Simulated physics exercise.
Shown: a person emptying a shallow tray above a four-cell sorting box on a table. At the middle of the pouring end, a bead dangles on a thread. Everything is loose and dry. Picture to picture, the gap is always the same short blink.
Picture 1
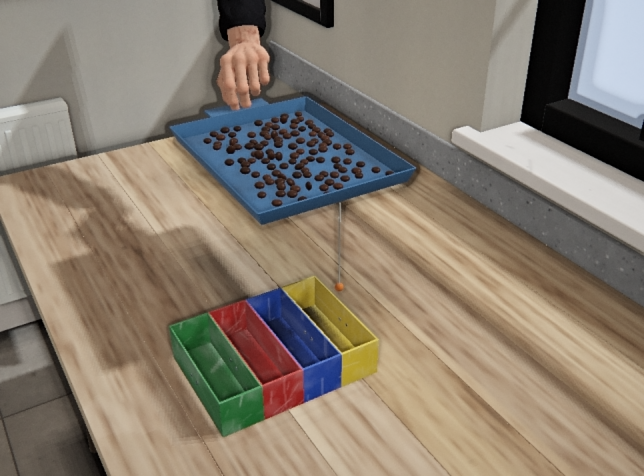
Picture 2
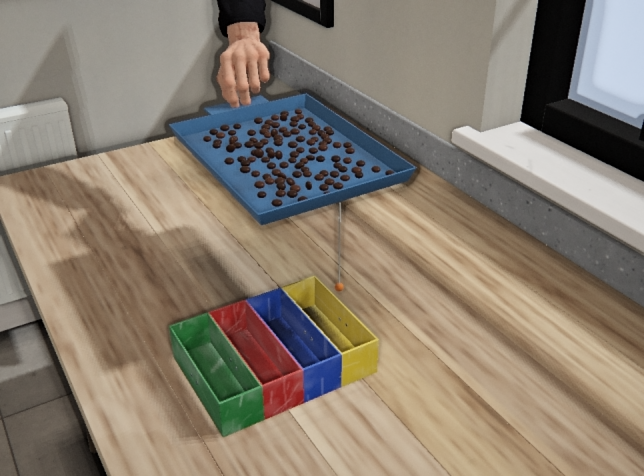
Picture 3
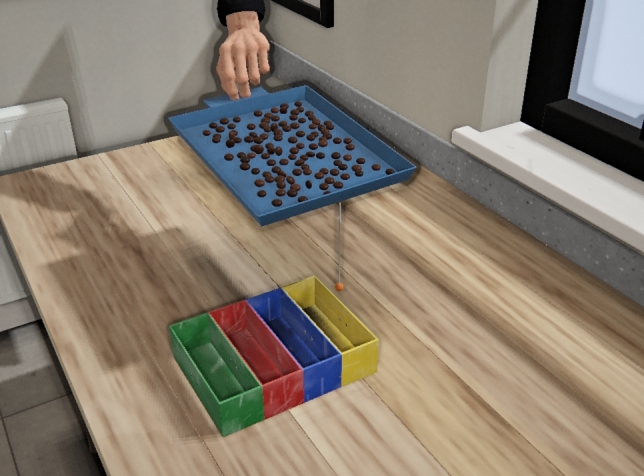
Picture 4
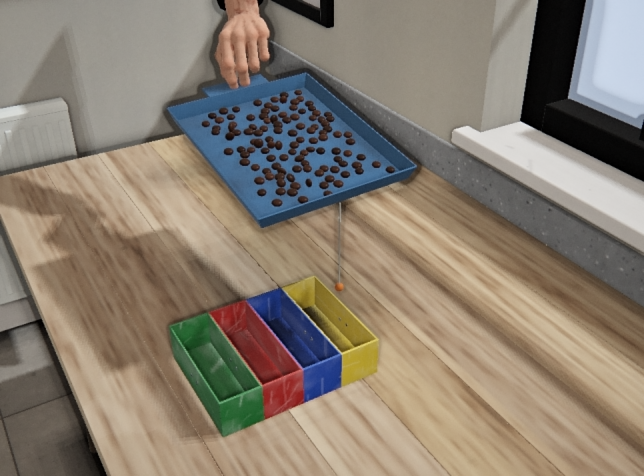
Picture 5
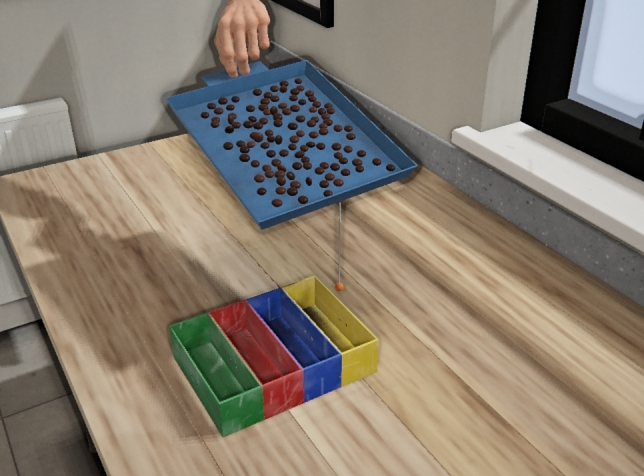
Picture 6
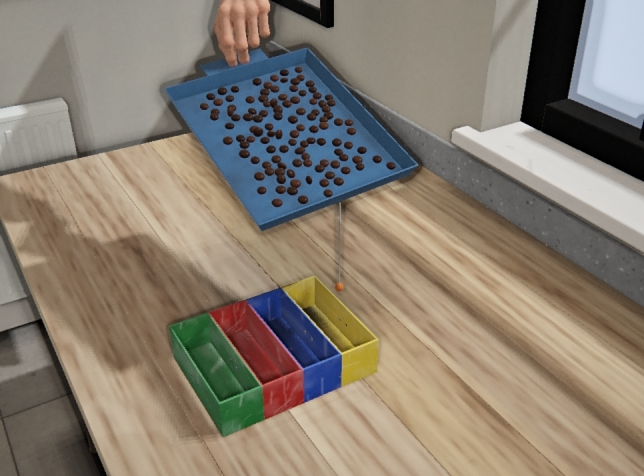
On a wooden table, a hand raising the back of a blue tray of brown drops, tilting it above a four-coloured box.
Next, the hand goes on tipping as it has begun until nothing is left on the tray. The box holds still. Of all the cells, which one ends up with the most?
The blue one ends up with the most.
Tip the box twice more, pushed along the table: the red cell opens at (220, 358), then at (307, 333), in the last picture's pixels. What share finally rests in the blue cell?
30 %, 20 %.
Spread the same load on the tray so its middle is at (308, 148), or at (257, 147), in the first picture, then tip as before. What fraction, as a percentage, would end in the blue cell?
First try 40 %, second try 40 %.
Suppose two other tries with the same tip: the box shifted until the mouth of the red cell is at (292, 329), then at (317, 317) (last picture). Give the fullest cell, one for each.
First place: That red cell; second place: The green one.
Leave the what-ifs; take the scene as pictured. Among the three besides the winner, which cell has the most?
That red cell.
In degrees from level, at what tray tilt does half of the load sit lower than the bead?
Roughly 100 degrees of tilt.
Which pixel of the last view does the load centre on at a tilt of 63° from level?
Close to (303, 204).
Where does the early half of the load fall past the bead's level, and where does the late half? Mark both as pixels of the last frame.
Around (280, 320) first; around (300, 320) second.
Shortly afterwards, tray tipped steeply; the bulk on the tray; only a few in the yellow cell; only a few in the blue cell; a little falling or outside the box.
Next, tray tipped past a quarter turn; only a few on the tray; near a third in the blue cell; near a quarter in the red cell; a little in the yellow cell; only a few in the green cell; near a quarter falling or outside the box.
Some moments later, tray tipped past a quarter turn; near half in the blue cell; near a quarter in the red cell; near a quarter in the yellow cell; only a few in the green cell; a little falling or outside the box.
In the end, tray tipped past a quarter turn; near half in the blue cell; near a quarter in the red cell; near a quarter in the yellow cell; only a few in the green cell; a little outside the box.
